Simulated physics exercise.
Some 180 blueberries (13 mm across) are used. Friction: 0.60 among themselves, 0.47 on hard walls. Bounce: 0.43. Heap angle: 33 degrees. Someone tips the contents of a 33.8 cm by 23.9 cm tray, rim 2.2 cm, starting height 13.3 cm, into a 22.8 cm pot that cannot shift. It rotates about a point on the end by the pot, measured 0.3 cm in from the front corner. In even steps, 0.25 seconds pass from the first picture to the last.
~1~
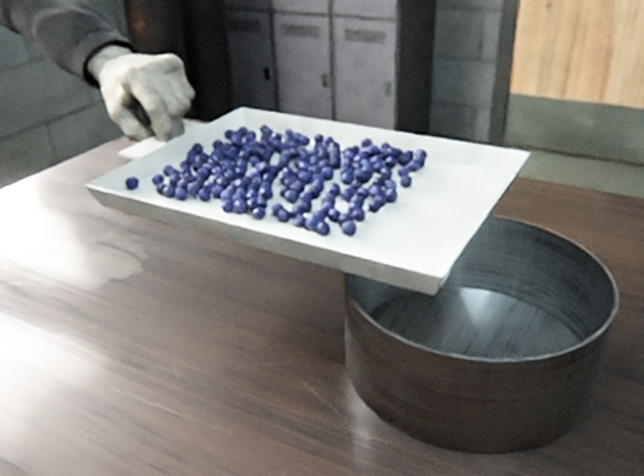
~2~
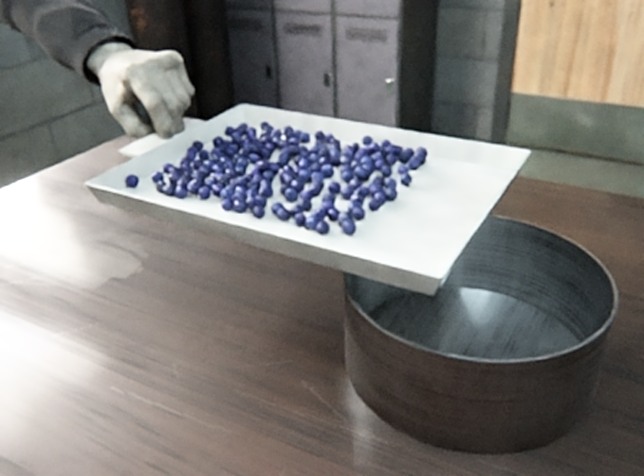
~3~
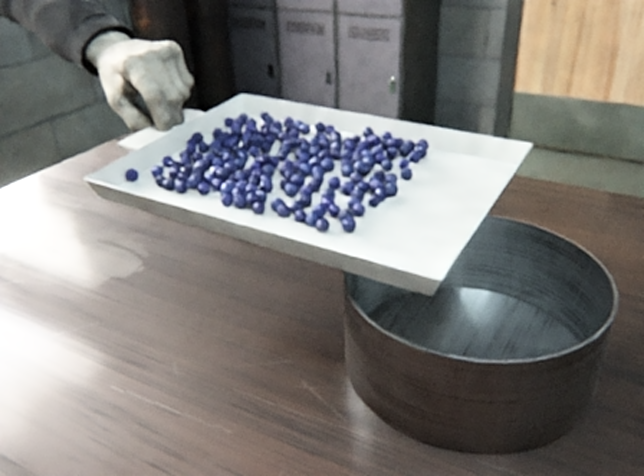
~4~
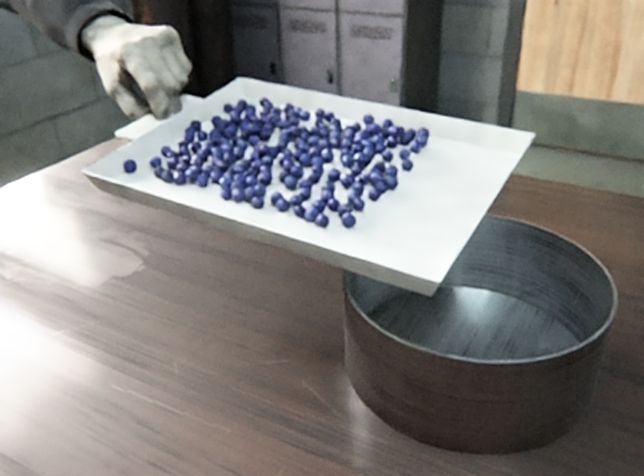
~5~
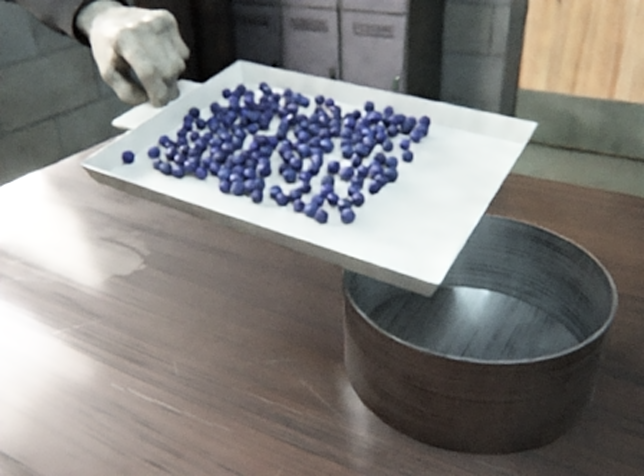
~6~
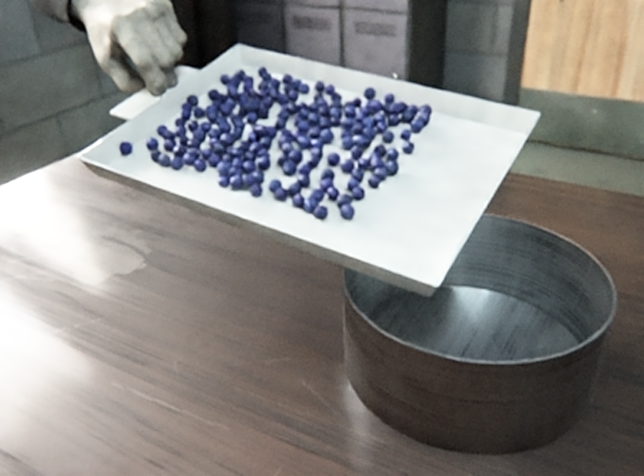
A gloved hand raises the left end of a white tray of small blue balls.
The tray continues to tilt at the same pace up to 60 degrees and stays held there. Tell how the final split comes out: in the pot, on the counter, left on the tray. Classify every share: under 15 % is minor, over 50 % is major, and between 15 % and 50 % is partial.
Pot: Minor, counter: Minor, tray: Major.
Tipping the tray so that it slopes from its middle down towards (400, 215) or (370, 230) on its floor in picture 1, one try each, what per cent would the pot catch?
That would be close to 20 per cent and then close to 10 per cent.
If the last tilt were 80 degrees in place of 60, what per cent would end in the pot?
In that case some 0 per cent.
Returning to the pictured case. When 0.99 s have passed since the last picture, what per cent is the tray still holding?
It works out to near 95 per cent of the load.
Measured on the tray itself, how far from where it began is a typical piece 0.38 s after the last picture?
Displacement on the tray: About 7 cm.
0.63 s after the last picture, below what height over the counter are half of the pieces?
The halfway mark is near 22 cm.
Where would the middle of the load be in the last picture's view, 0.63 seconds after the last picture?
Around (282, 165).
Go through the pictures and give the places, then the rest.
The first frame shows tray tilt 0 degrees, front corners at (96, 183) and (435, 269); middle of the pieces at (288, 173); pot at (476, 273).
The second frame shows tray tilt 1 degrees, front corners at (96, 181) and (434, 270); middle of the pieces at (288, 171).
The third frame shows tray tilt 3 degrees, front corners at (95, 177) and (434, 271); middle of the pieces at (288, 164).
The fourth frame shows tray tilt 6 degrees, front corners at (94, 169) and (433, 272), lowest corner right front; middle of the pieces at (288, 155).
The fifth frame shows tray tilt 9 degrees, front corners at (91, 162) and (432, 274), lowest corner right front; middle of the pieces at (287, 144).
The sixth frame shows tray tilt 12 degrees, front corners at (89, 155) and (431, 275), lowest corner right front; middle of the pieces at (287, 135); pot at (474, 274).
Then, 0.38 s after the last picture, tilt 35 degrees; the tray holds 100 %, the pot 0 %.
Then, 0.63 s after the last picture, tilt 51 degrees; the tray holds 100 %, the pot 0 %.
Then, 0.99 s after the last picture, tilt 60 degrees; the tray holds 95 %, the pot 0 %.
In the end, pot 0 %, counter 5 %, tray 95 %.
